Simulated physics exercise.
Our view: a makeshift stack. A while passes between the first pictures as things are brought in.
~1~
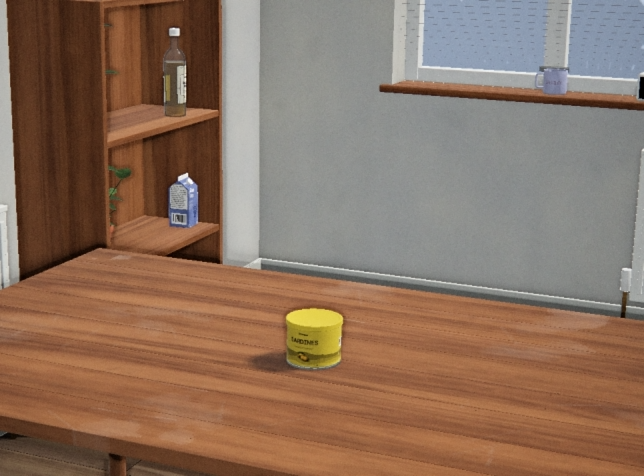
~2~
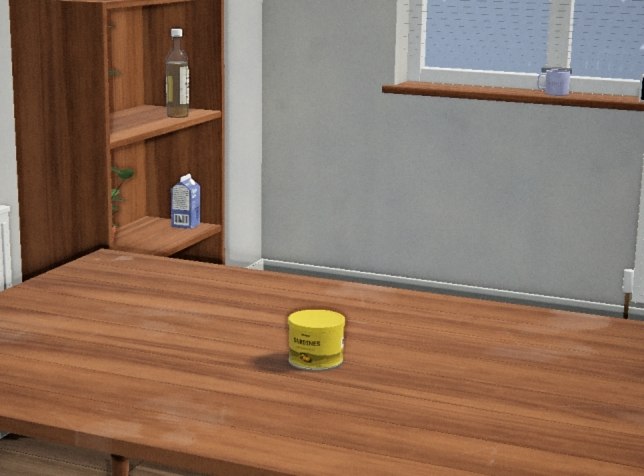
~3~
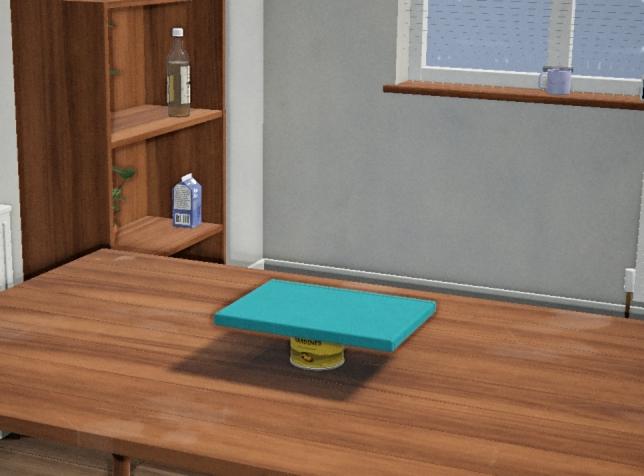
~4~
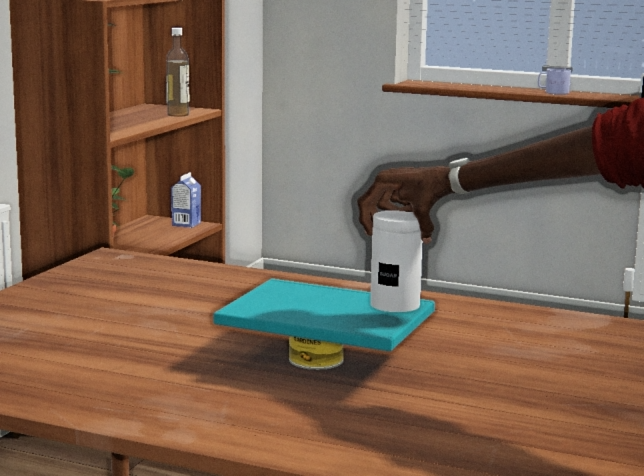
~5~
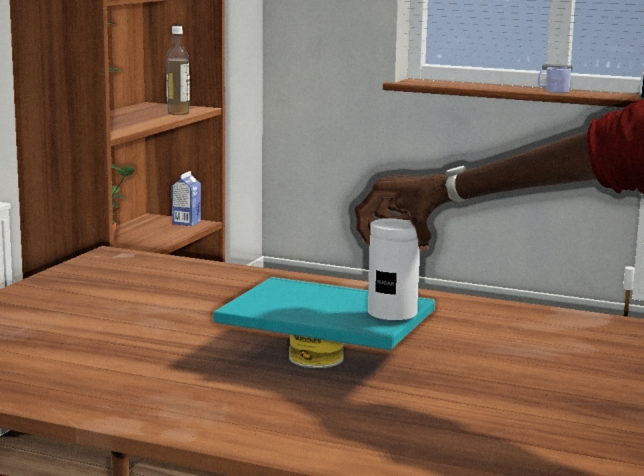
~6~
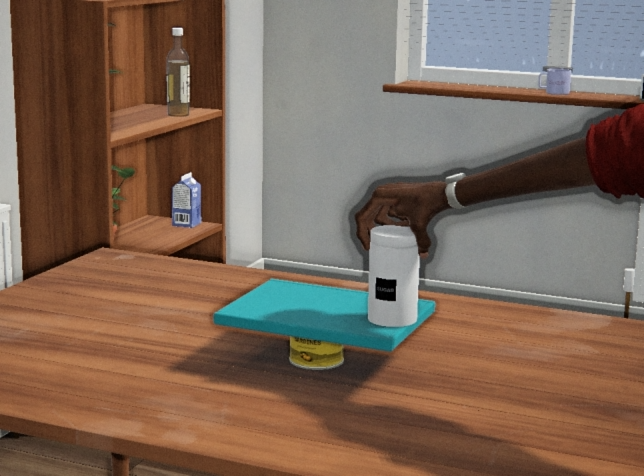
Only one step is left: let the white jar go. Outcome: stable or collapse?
It will most likely end up unbalanced.
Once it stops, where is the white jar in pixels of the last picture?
It finishes at about (469, 343).
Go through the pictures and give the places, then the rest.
In the first picture, the last thing is not in view yet; yellow tub (314, 339).
In the second picture, the last thing is not in view yet; yellow tub (316, 340).
In the third picture, the last thing is not in view yet.
The fourth picture shows on its way; white jar (396, 261).
The fifth picture shows on its way; white jar (394, 269).
The sixth picture shows set down, still held; white jar (394, 276).
Then, 0.40 s later than the last frame, white jar now fallen; turquoise lid tilted by 42°.
Then, 0.80 s later than the last frame, turquoise lid tilted by 9°.
When it is over, fallen, white jar; the other 2 as before. End places, in pixels of the last picture, white jar near (469, 343). The stack loses its balance.
